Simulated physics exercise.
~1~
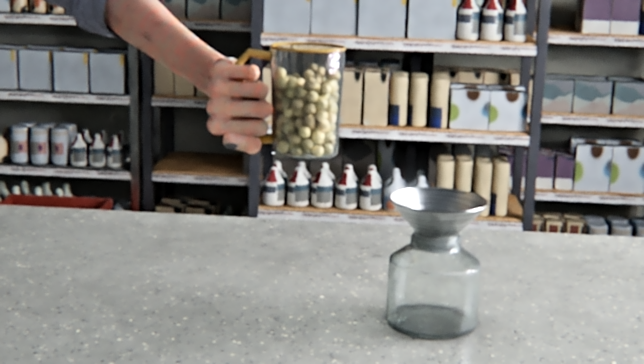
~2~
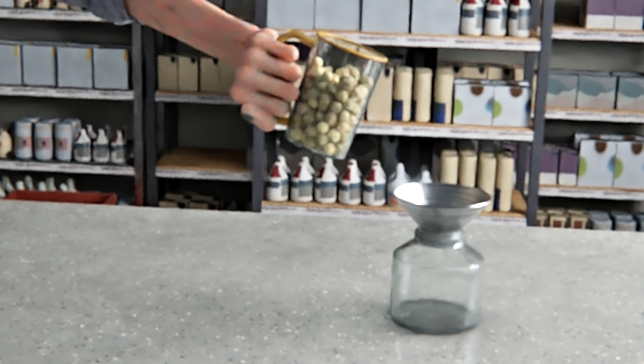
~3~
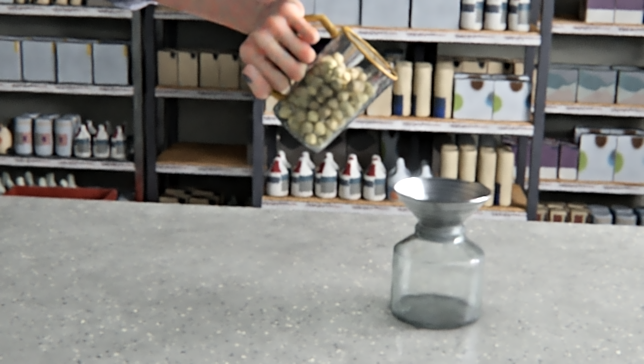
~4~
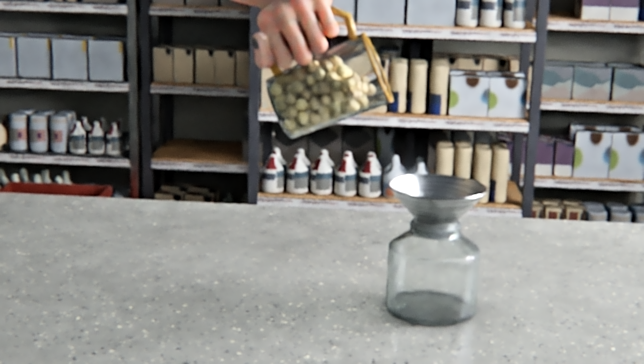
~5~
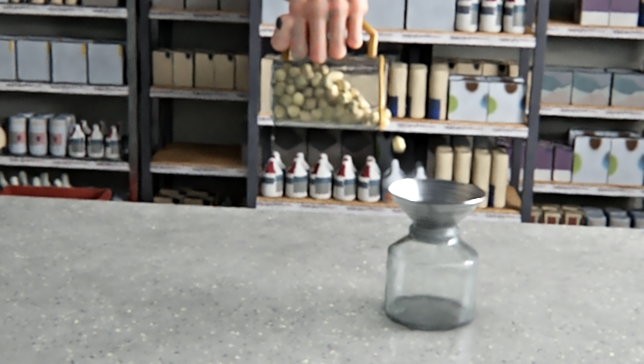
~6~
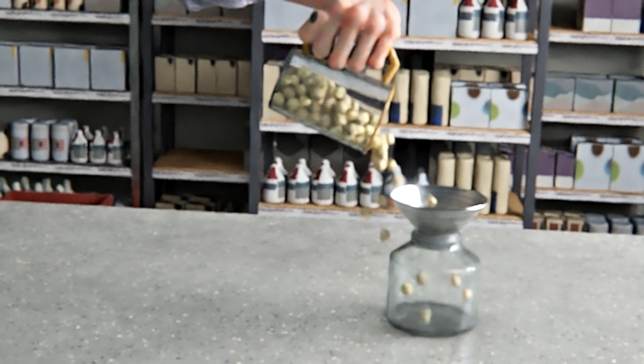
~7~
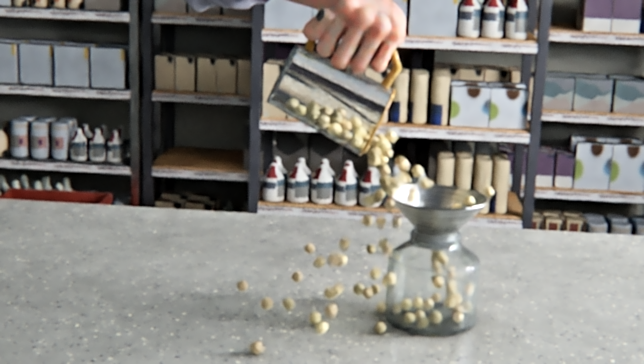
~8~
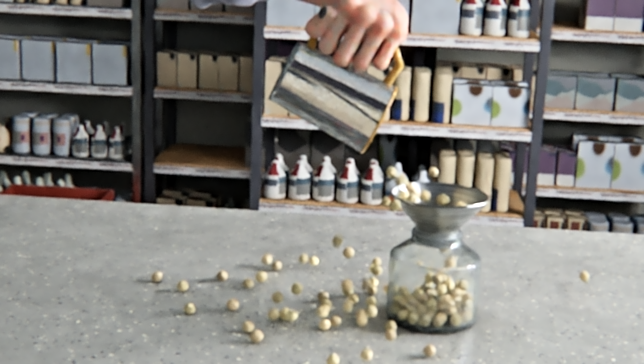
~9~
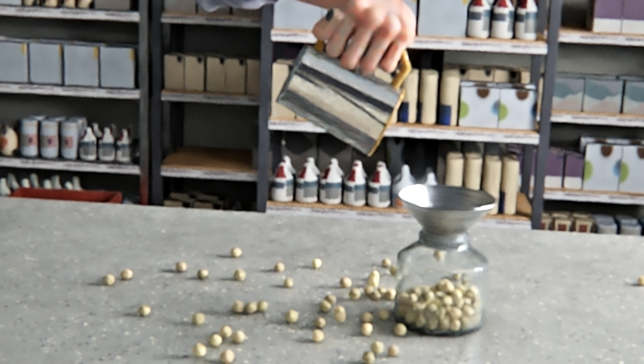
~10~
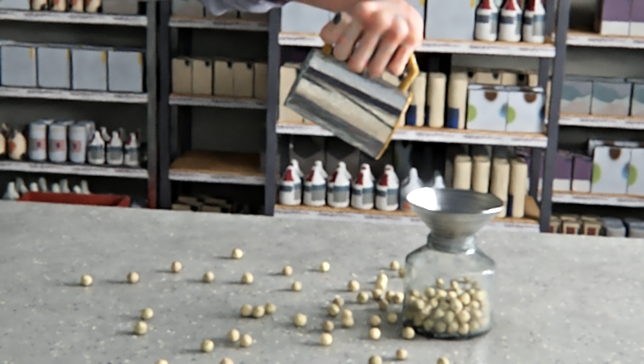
In this clip, a hand tips a clear cup of round, pale nuts above a glass jar topped with a metal funnel on a grey counter; the nuts pour out, with most landing in the jar and many scattering across the counter, leaving the cup empty.
